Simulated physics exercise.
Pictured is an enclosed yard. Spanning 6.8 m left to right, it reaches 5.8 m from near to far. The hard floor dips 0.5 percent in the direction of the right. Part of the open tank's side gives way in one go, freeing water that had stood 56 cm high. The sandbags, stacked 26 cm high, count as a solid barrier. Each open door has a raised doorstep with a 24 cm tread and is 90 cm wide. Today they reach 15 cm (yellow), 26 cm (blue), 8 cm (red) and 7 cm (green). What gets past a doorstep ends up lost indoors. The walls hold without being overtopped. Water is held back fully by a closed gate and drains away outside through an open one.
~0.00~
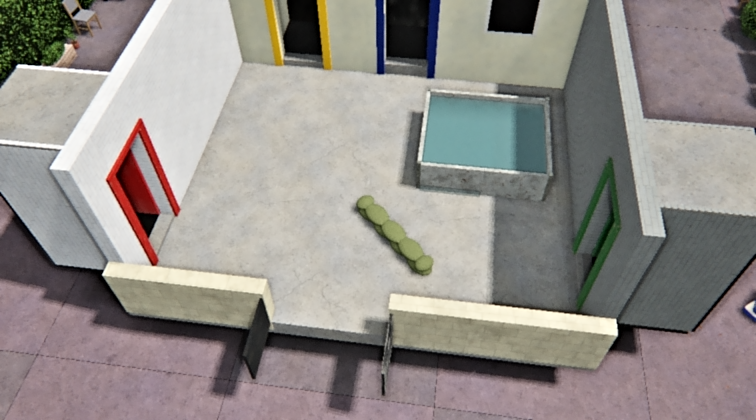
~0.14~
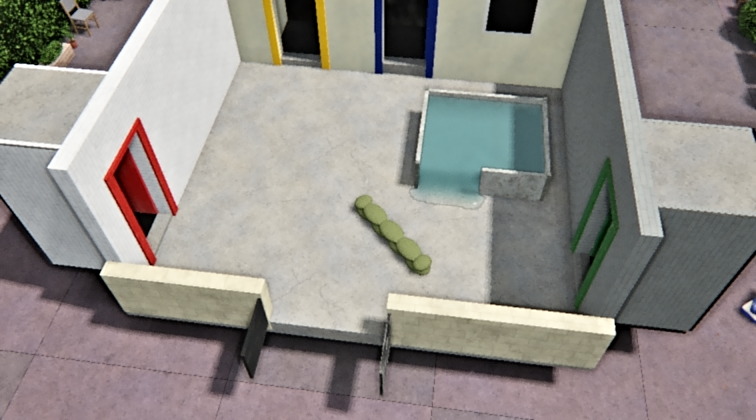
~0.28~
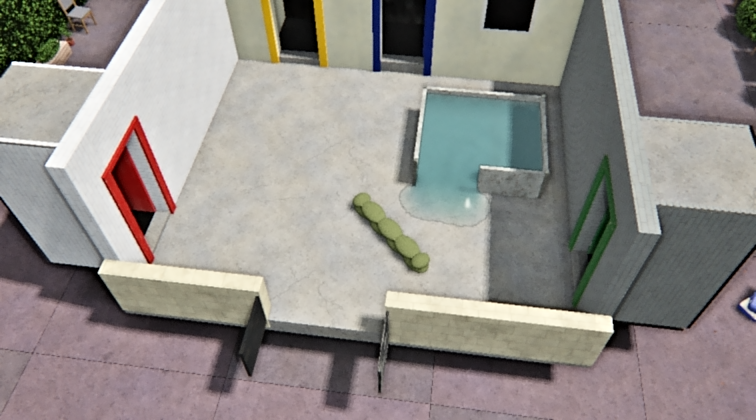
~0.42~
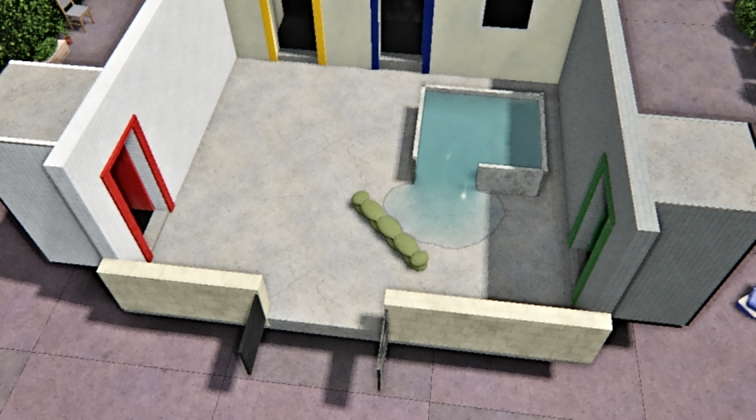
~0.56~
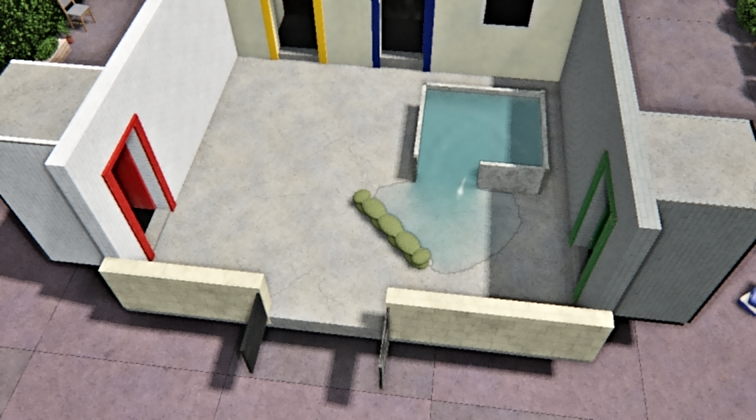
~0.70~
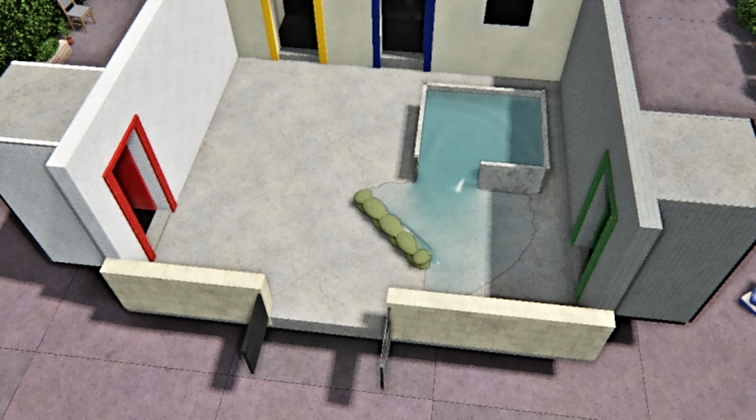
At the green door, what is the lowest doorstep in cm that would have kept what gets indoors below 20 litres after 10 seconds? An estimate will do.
Somewhere near 17 cm.
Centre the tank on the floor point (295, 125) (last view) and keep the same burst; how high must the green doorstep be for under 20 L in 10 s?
In that case about 8.0 cm.
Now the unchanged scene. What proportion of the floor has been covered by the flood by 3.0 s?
Some 40 in a hundred.
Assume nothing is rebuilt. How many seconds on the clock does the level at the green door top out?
The level tops out around 4.0 s.
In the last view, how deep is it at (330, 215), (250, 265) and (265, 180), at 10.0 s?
2, 2 and 2 cm, respectively.
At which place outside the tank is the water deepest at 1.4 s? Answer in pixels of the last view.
About (402, 230).
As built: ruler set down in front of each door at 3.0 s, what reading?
Centimetres: Yellow = 0, blue = 0, red = 0, green = 14.
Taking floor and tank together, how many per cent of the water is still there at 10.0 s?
Around 88 in a hundred parts remain.
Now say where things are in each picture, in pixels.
Still water, 56 cm deep, in the open tank at (485, 133); the green door at (594, 241) is dry, in the first picture.
The front is at (455, 203), 0.3 m from the gap at (449, 181); 0.2 m2 of floor is wet, 56 cm left at the back, in the second picture.
Water pours out at (447, 180) and has run 0.7 m, to (428, 217); about 10 cm deep outside, 56 cm at the back, in the third picture.
The front is at (442, 242), 1.3 m from the gap at (445, 179); 1.8 m2 of floor is wet, 56 cm left at the back, in the fourth picture.
The front is at (437, 267), 1.8 m from the gap at (447, 177); 2.7 m2 of floor is wet, 55 cm left at the back, in the fifth picture.
Water pours out at (447, 177) and has run 2.3 m, to (432, 293); about 6 cm deep outside, 51 cm at the back; the green door at (591, 234), 2.7 m from the gap, is still 1.0 m from the nearest water, in the sixth picture.
After 1.4 s water covers 15 % of the floor, deepest (38 cm) near (402, 230); it has not reached the green door.
After 3.0 s water covers 40 % of the floor, deepest (36 cm) near (571, 336); 14 cm at the green door, 7 litres in over its 7 cm doorstep.
After 10.0 s water covers 95 % of the floor, deepest (12 cm) near (554, 87); 9 cm at the green door, 197 litres in over its 7 cm doorstep.
At the green door as built, the water arrived by 1.5 s and peaked near 17 cm at 4.0 s.
With a doorstep of 15.5 cm, 29 litres would have come in within the 10 s; with 21 cm, 5 litres. So under 20 litres takes about 17 cm.
